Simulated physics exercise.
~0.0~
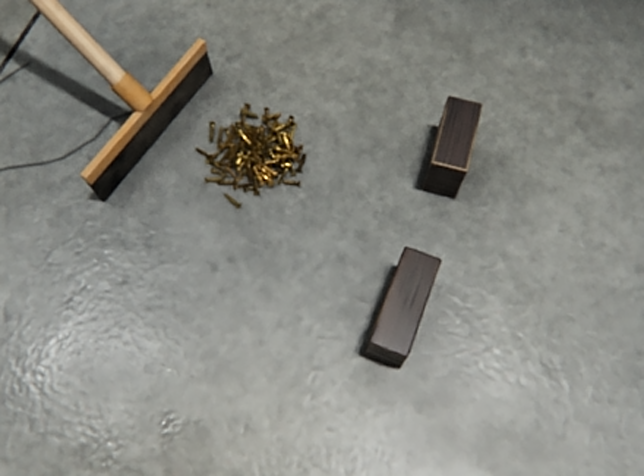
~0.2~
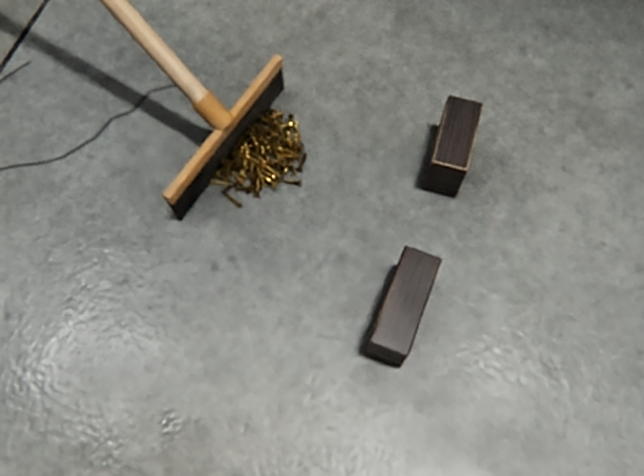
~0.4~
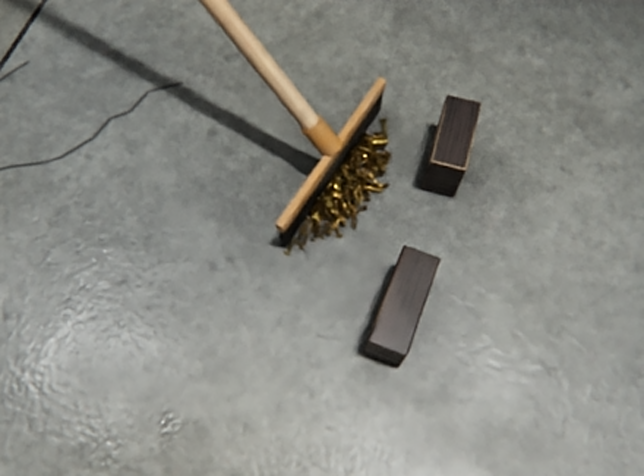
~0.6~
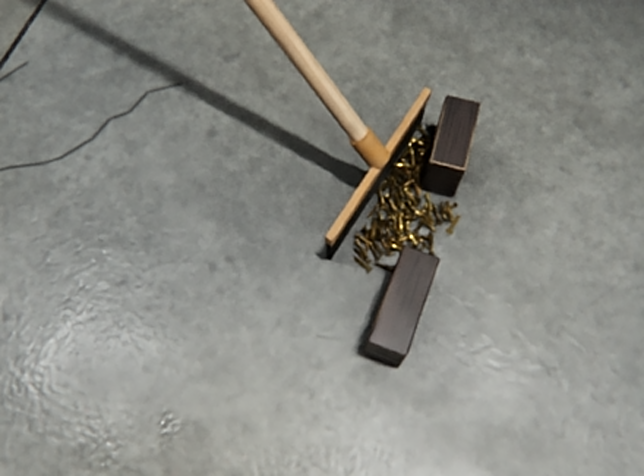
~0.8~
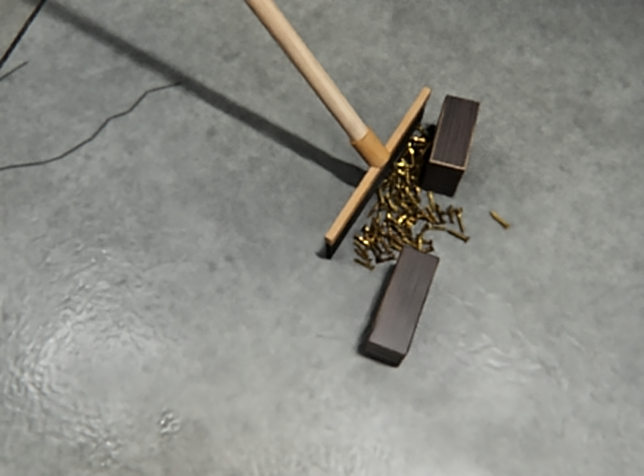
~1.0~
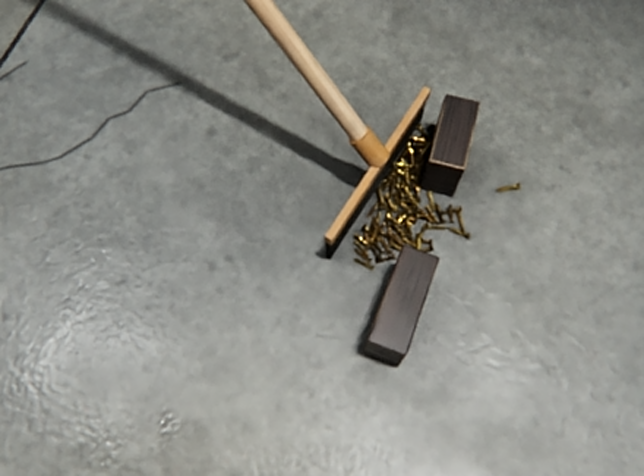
A squeegee pushes brass-coloured screws right against two dark blocks, and a few pass between them.
